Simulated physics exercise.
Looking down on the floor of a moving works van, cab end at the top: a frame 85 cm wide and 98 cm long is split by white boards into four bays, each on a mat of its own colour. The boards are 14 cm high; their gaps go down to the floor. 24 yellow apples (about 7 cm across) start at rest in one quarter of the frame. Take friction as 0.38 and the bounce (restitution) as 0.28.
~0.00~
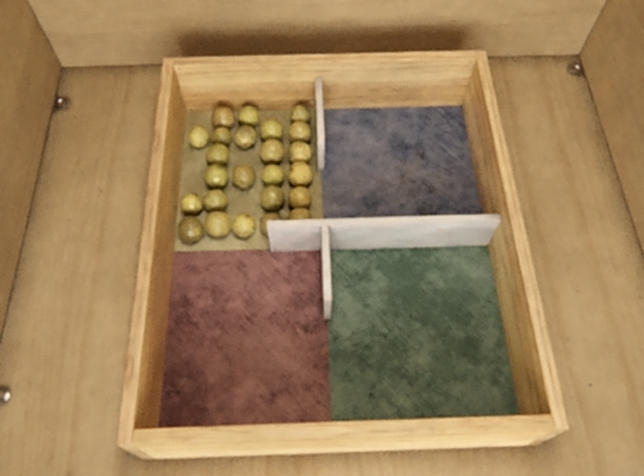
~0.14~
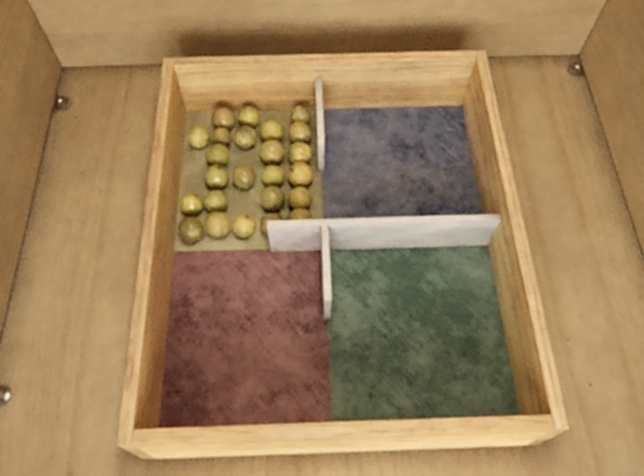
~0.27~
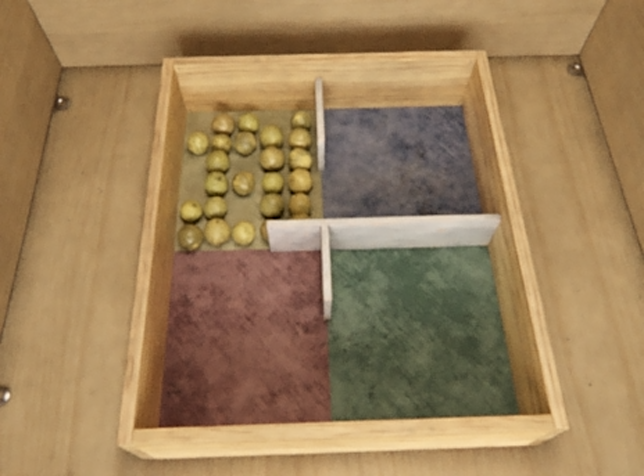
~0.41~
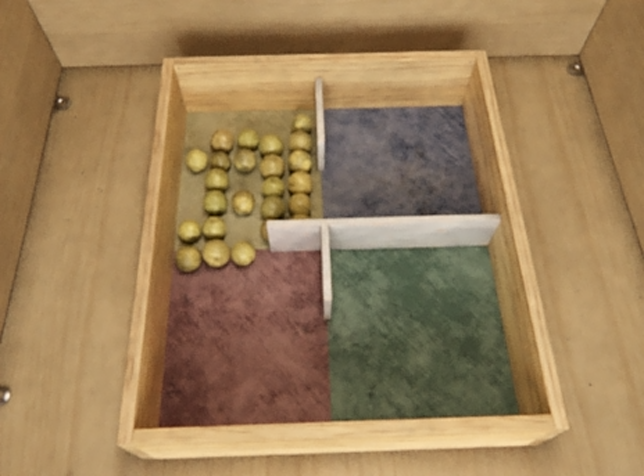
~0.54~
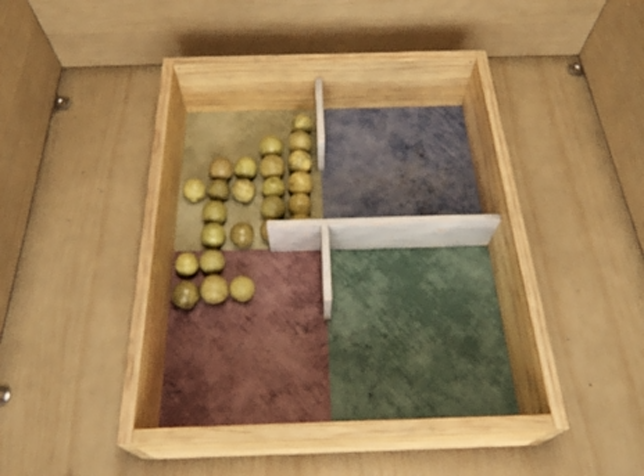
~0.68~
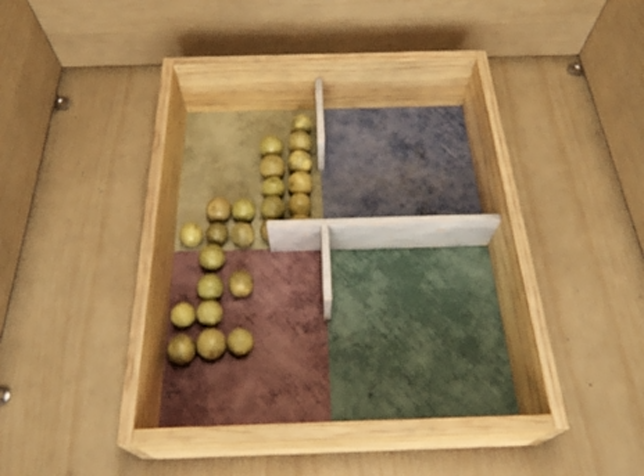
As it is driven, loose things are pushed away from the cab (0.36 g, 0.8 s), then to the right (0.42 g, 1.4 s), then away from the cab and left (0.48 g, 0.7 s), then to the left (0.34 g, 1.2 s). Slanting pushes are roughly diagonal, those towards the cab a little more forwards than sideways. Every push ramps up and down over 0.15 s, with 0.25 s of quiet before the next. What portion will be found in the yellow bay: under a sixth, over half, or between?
In the end from a sixth to a half of them are in the yellow bay.
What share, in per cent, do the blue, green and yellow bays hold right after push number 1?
Blue 0, green 0, yellow 50 per cent.
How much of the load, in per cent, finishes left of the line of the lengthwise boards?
About 100 per cent.
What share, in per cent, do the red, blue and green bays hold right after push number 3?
By then: Red 50, blue 10, green 20 per cent.
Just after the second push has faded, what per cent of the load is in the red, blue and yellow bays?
By then: Red 10, blue 30, yellow 20 per cent.
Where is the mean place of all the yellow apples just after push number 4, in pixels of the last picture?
Near (214, 328).
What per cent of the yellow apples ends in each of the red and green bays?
Red 70, green 0 per cent.
After push 1 (1.04 s), 13 in the red bay and 11 in the yellow bay.
After push 2 (2.69 s), 2 in the red bay, 7 in the blue bay, 11 in the green bay and 4 in the yellow bay.
After push 3 (3.64 s), 13 in the red bay, 2 in the blue bay, 4 in the green bay and 5 in the yellow bay.
After push 4 (5.09 s), 17 in the red bay, 1 in the green bay and 6 in the yellow bay.
Final count (at 5.36 s), 17 in the red bay, 1 in the green bay and 6 in the yellow bay. Asked share, 6 of 24, 25 per cent.
